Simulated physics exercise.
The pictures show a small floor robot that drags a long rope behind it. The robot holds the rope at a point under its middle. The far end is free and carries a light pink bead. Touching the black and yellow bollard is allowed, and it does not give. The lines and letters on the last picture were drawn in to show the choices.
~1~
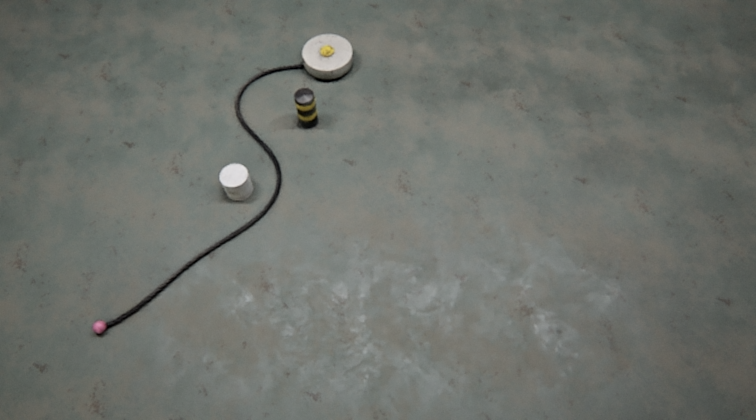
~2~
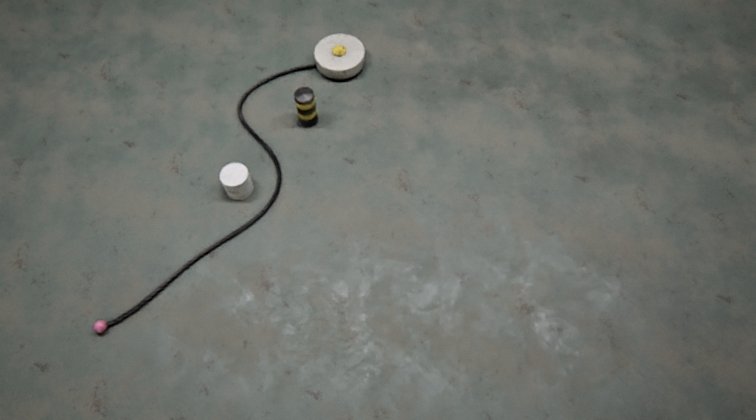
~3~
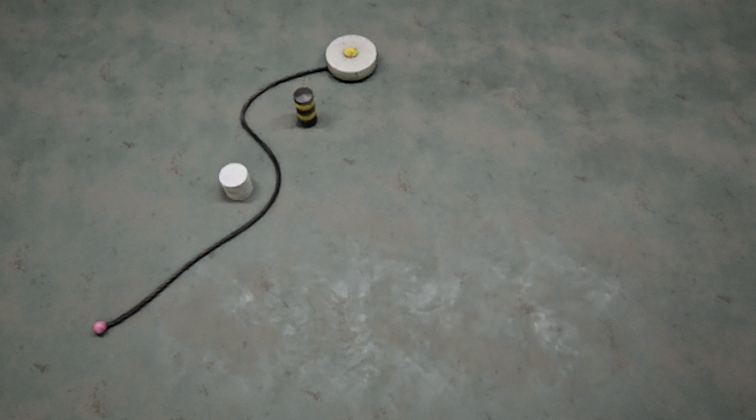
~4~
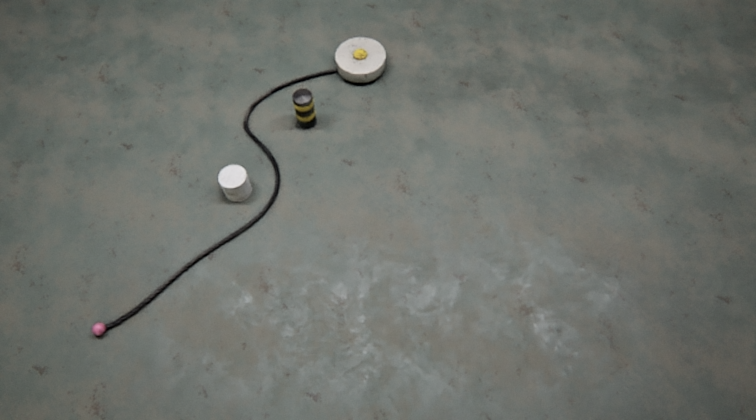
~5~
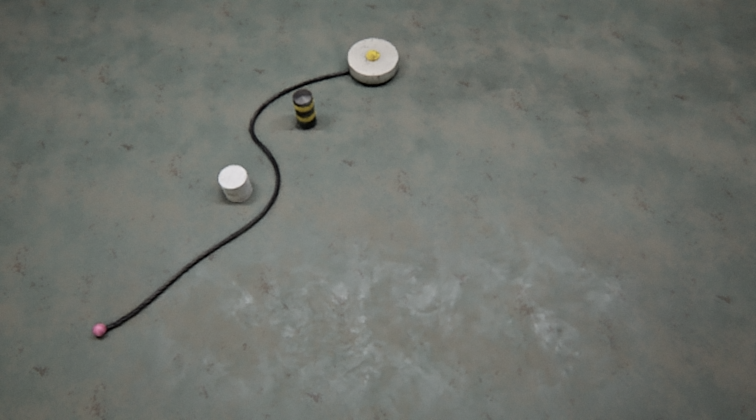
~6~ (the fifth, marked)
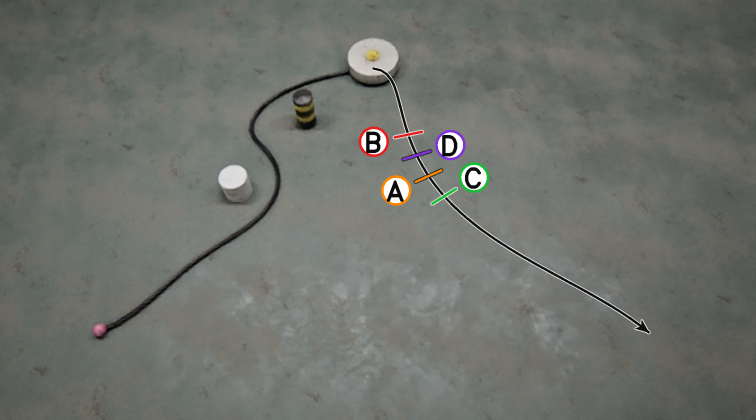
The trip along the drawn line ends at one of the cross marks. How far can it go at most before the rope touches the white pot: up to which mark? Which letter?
Stop at A.
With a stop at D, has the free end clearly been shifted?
No.
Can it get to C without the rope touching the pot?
No.
On the copy, A at (429, 176); B at (408, 135); C at (444, 196); D at (417, 155); the route from (373, 69) via (454, 206) to (649, 332).
On A. First, robot (398, 92), middle of the rope (278, 174), free end (99, 330).
Then, robot (410, 134), middle of the rope (278, 174), free end (99, 330).
Finally, robot (429, 171), middle of the rope (280, 171), free end (100, 330); only the bollard has been touched, if anything.
By contrast, B is safe but short; C brings the rope against the pot; D is safe but short.
